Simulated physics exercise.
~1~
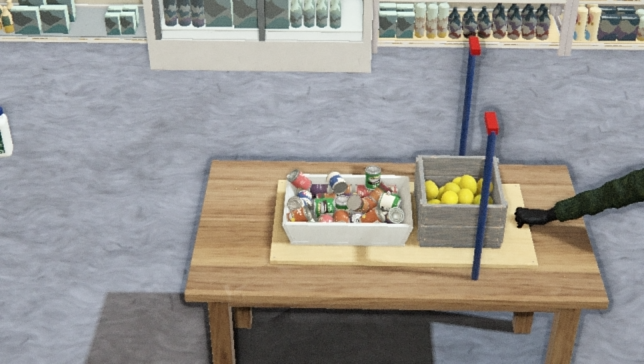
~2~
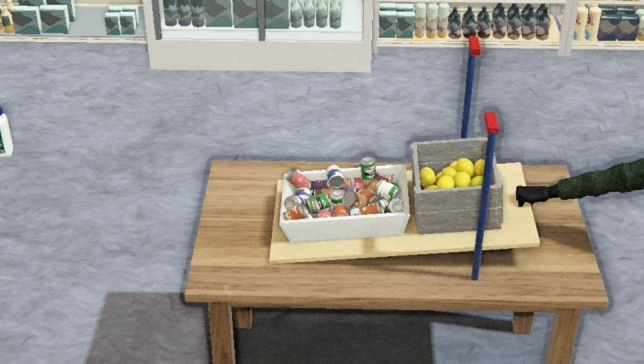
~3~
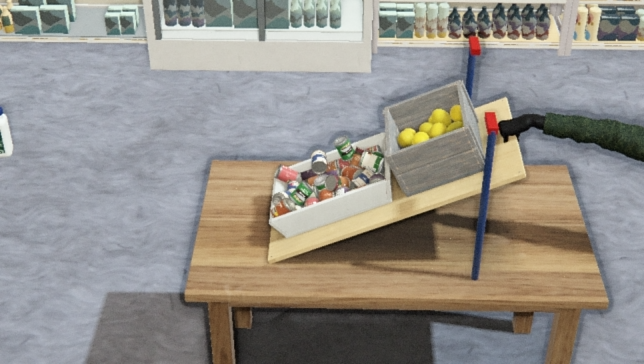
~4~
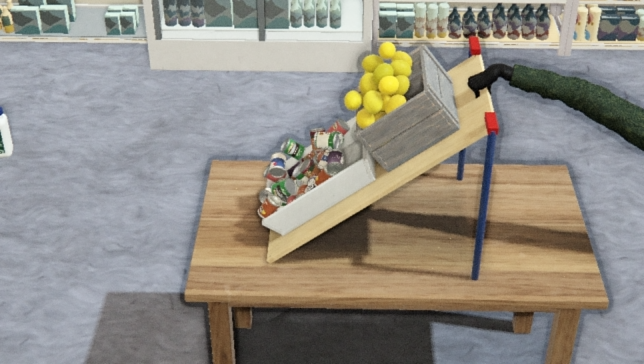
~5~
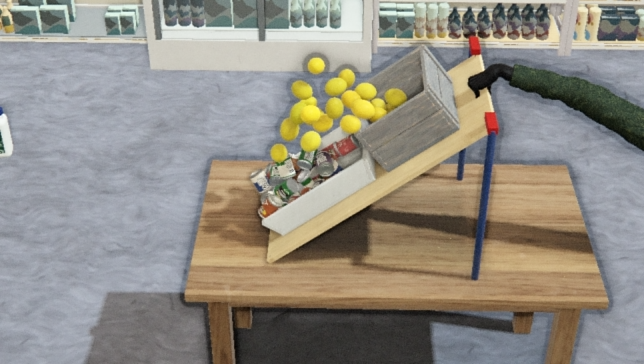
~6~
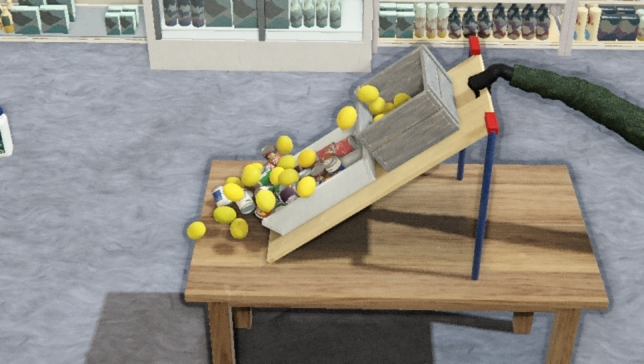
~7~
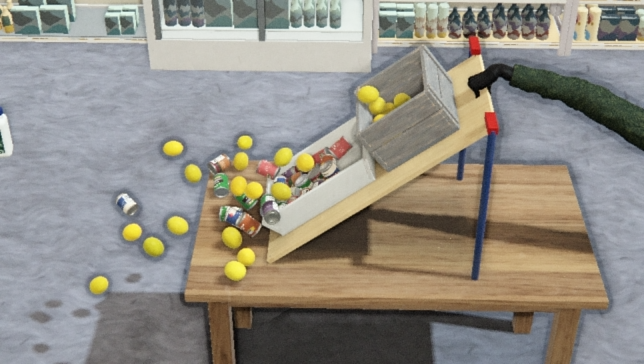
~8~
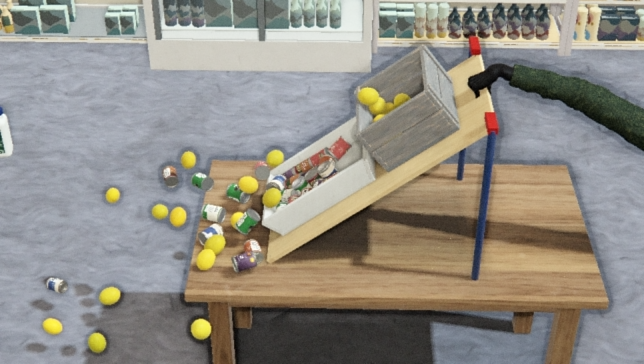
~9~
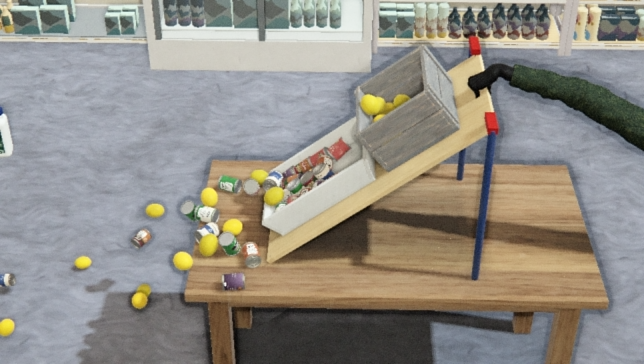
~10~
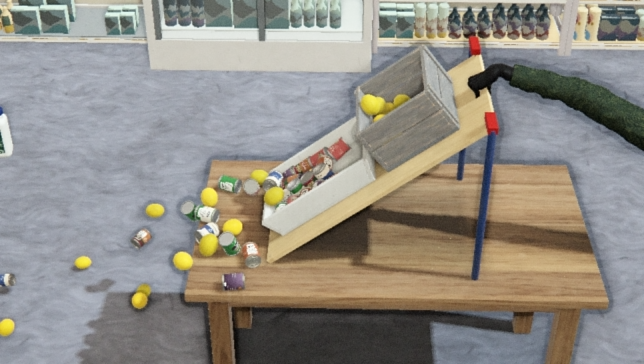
A pale board lies on a wooden table in a shop, seen from above and in front, with a white tray of small tins at left and a grey tray of yellow lemons at right. A dark-gloved, green-sleeved arm whips up the board's right end until it meets the red-topped blue stops. Lemons fly out of the grey tray and tumble left over the white tray, and tins spill from its lower end. Both scatter across the table's left side and onto the floor. The board stays steeply tilted, with some lemons and many tins still in their trays.
